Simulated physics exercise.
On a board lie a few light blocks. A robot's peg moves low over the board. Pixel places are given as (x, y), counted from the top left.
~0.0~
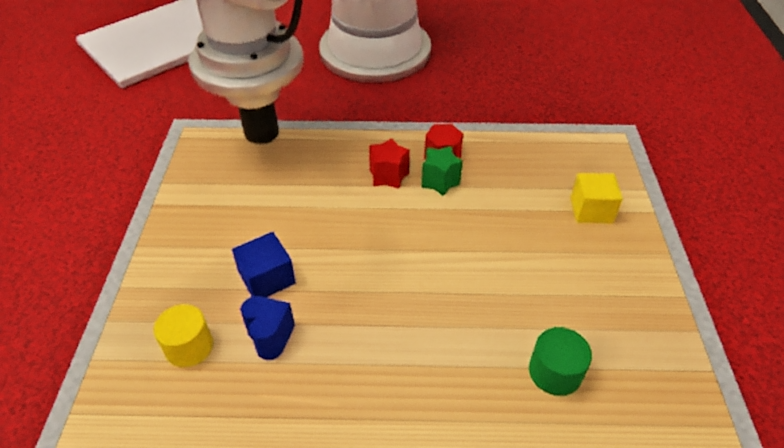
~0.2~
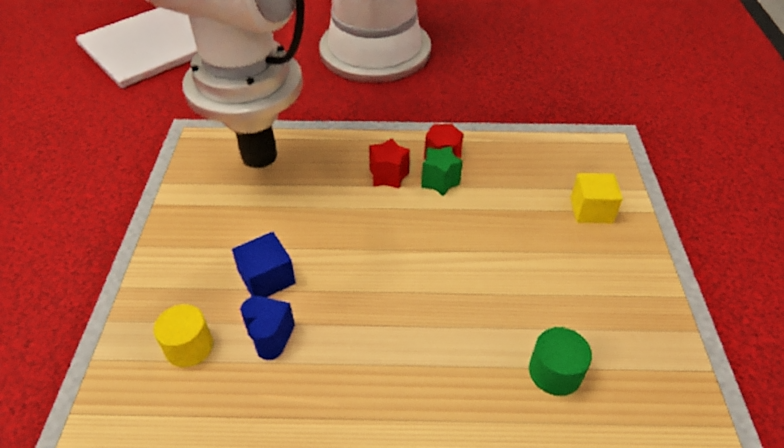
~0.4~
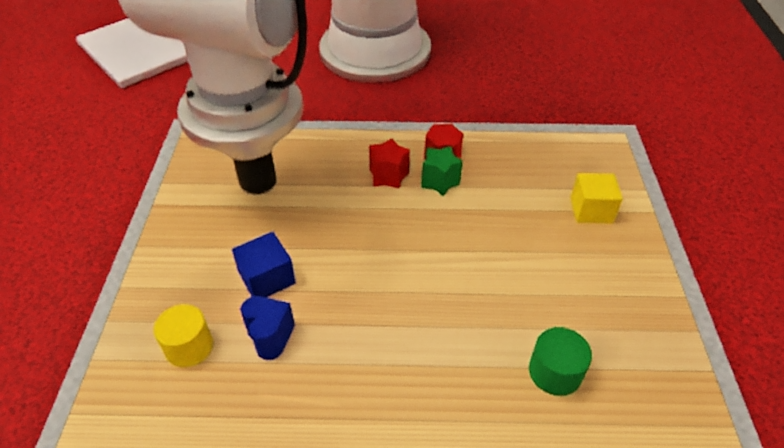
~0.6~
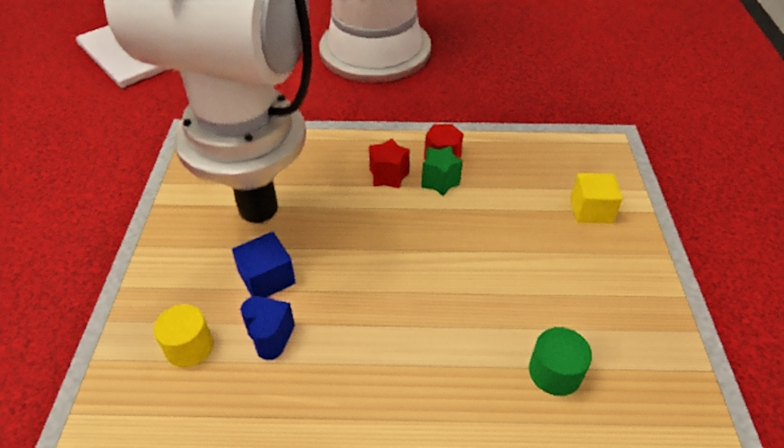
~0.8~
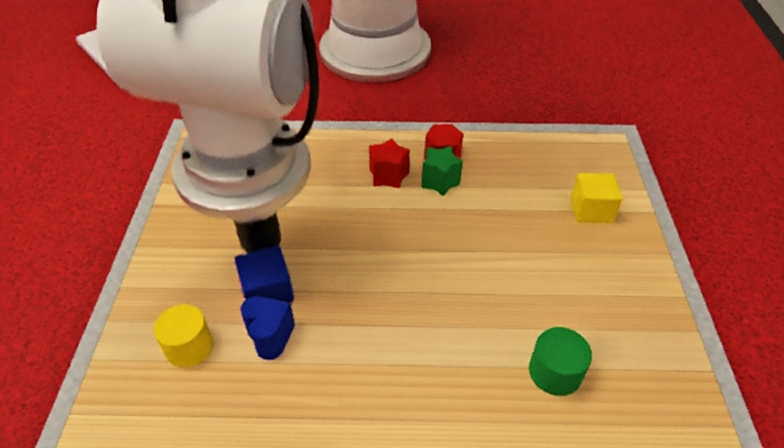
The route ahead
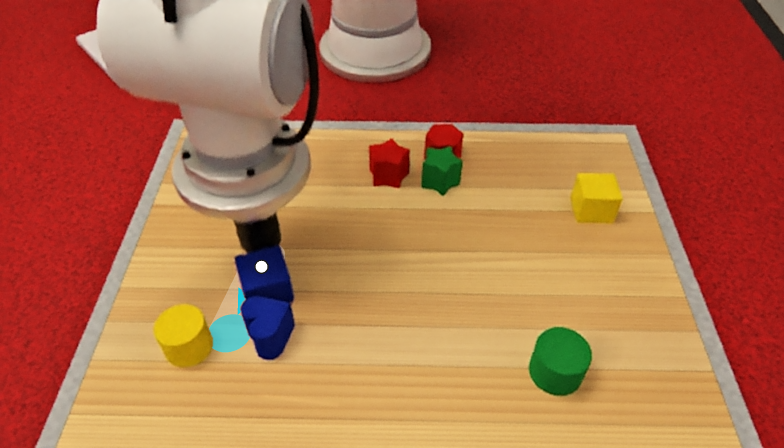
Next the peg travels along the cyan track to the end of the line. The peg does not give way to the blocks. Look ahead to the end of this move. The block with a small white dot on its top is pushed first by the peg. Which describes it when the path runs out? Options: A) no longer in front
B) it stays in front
That would be B.
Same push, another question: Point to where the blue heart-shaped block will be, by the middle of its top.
(278, 371)
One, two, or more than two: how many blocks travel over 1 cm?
The number is two.
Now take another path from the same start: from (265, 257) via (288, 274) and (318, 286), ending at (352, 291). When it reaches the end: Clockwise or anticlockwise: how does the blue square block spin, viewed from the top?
It swings round clockwise.
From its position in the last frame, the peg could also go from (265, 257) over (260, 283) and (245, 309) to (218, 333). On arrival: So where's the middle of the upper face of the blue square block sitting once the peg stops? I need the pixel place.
Put as a pixel place, it's (236, 340).
Path on the board, in a line from (265, 257) to (229, 333); the dot is on the blue square block.
What follows on the original path. Halfway along, peg at (243, 278); blue square block at (248, 306); blue heart-shaped block at (266, 340), turned 40° anticlockwise.
At the end, peg at (224, 318); yellow circle at (173, 328); blue square block at (240, 348), turned 30° anticlockwise; blue heart-shaped block at (278, 371), turned 65° anticlockwise.
